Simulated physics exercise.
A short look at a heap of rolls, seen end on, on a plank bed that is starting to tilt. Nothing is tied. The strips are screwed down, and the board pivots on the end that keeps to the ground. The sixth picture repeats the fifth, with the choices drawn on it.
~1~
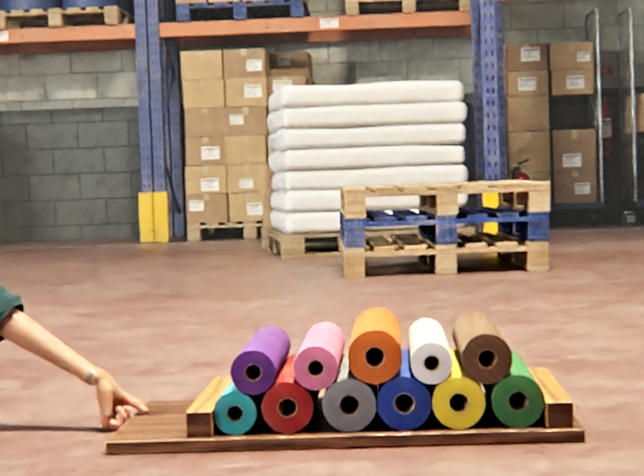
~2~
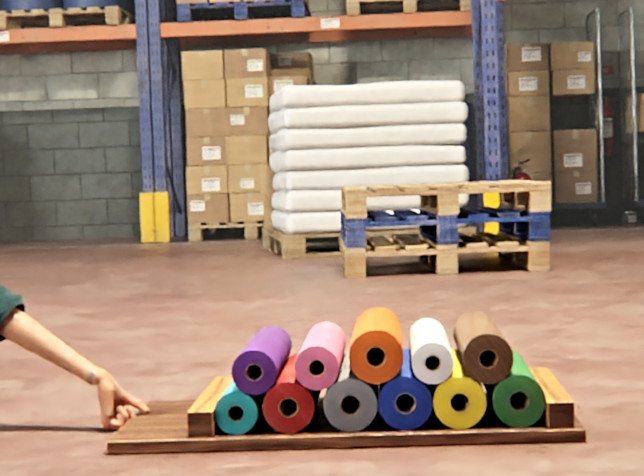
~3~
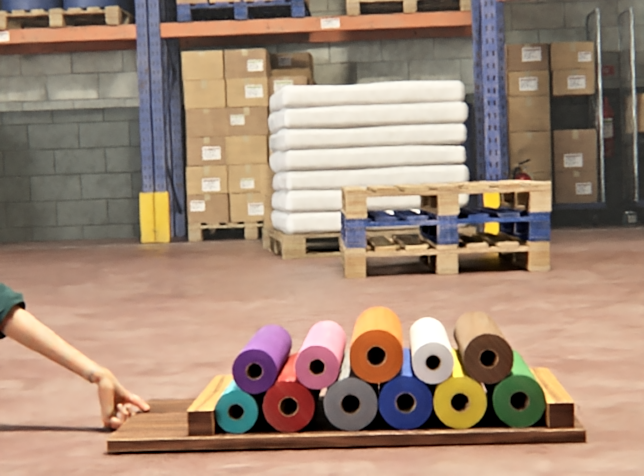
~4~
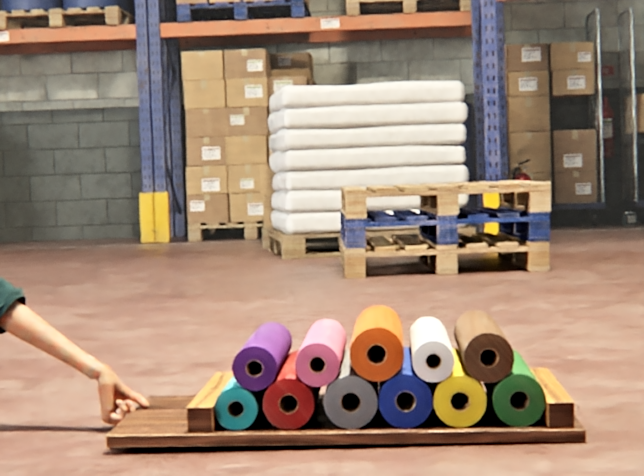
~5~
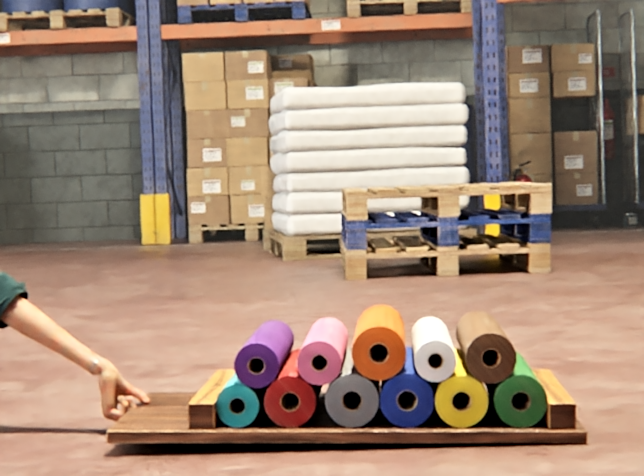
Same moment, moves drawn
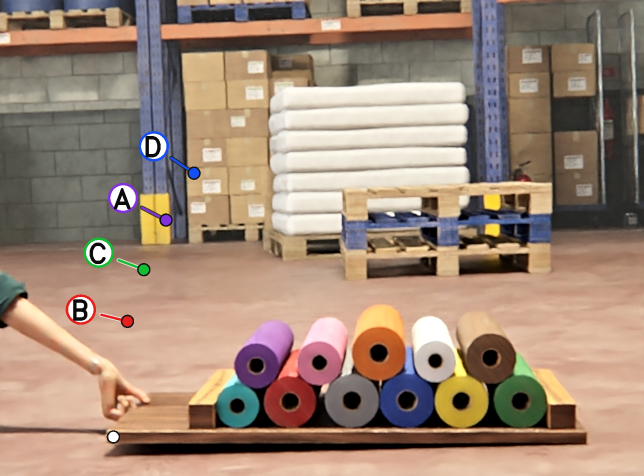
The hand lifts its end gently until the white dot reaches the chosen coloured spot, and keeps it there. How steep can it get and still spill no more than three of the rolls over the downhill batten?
The highest mark that will do is A.
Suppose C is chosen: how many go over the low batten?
At C the number is none.
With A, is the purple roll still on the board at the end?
Yes.
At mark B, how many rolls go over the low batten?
It comes to none.
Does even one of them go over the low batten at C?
No, at C.
On the marked copy, A at (166, 220); B at (128, 321); C at (144, 270); D at (194, 173); the white dot at (113, 437).
With A. Early on, board at 17°.
Further on, board at 29°.
At the end, board at 29°, none over the low batten.
As for the rest, B none over the low batten; C none over the low batten; D four over the low batten (brown, orange, pink, white).
